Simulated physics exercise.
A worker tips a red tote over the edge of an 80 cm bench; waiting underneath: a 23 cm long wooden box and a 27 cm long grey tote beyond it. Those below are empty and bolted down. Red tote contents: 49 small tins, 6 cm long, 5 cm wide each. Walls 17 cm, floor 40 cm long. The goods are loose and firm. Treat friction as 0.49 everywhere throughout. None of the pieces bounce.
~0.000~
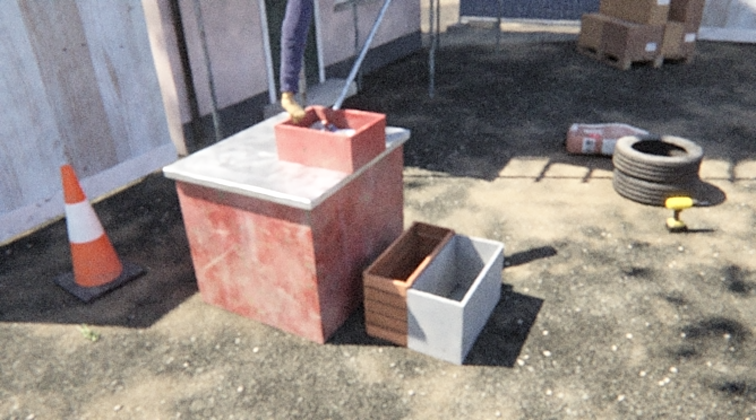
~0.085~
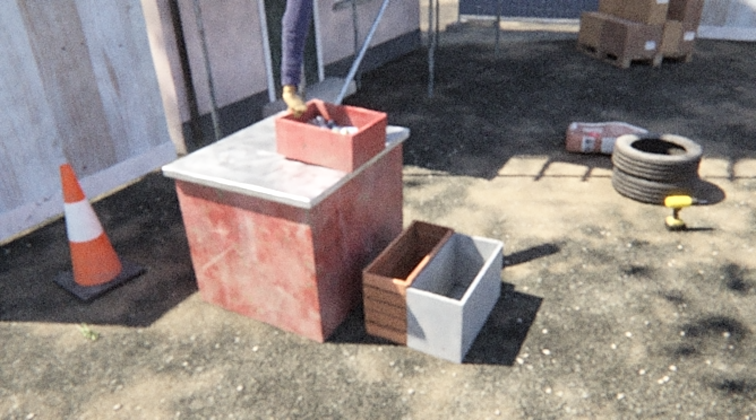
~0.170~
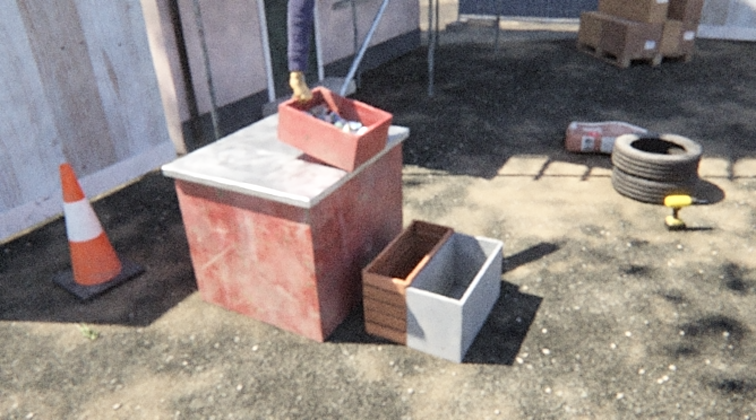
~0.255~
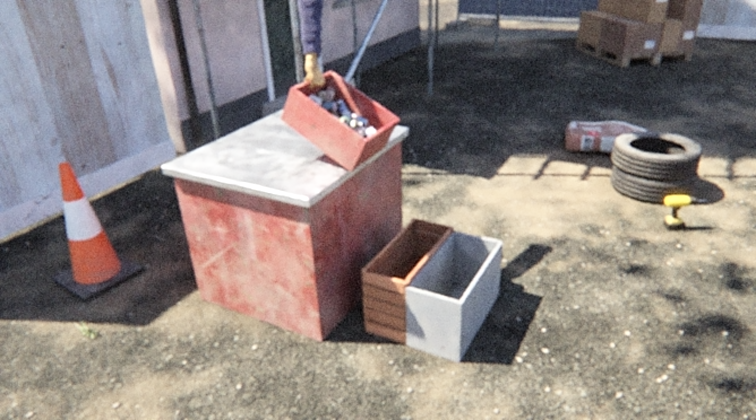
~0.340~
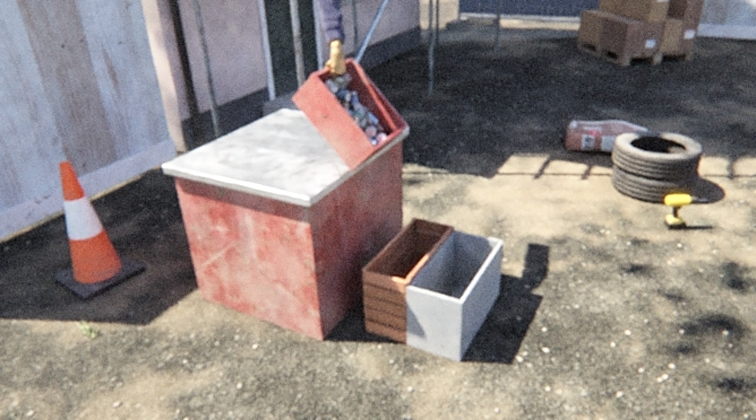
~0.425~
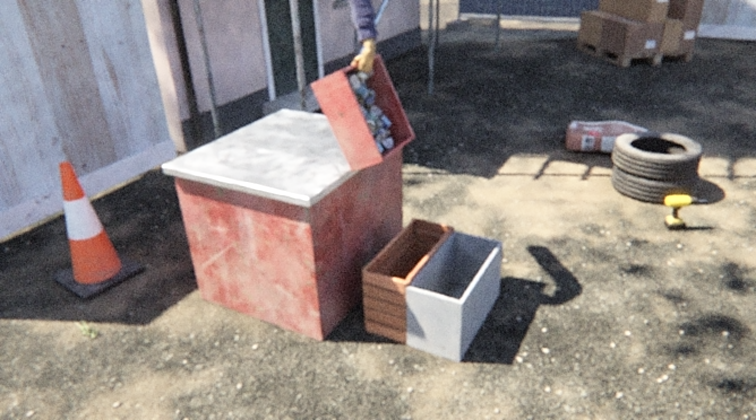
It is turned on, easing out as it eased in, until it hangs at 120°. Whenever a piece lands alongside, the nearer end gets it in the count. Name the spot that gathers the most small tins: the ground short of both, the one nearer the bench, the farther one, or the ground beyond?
The spot that gathers the most - second.
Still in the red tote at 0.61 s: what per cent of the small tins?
It comes to near 100 percent of it.
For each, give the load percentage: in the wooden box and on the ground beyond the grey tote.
Roughly 25 % for the first place and 20 % for the second.
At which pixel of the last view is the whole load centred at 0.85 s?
Somewhere near (434, 205) in the last picture's pixels.
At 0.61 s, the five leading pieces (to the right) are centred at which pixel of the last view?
Somewhere near pixel (411, 122) of the last view.
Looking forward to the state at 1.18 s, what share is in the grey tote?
Roughly 50 percent.
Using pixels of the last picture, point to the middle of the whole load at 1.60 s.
Look around pixel (457, 310).
After 0.61 s, tilt 102°; 48 still in the red tote and 1 in the air.
After 0.85 s, tilt 120°; 13 still in the red tote, 1 in the wooden box, 4 in the grey tote and 31 in the air.
After 1.18 s, tilt 120°; 1 still in the red tote, 6 in the wooden box, 24 in the grey tote, 8 on the ground beyond the grey tote and 10 in the air.
When it is over (at 1.60 s), 13 in the wooden box, 26 in the grey tote and 10 on the ground beyond the grey tote.
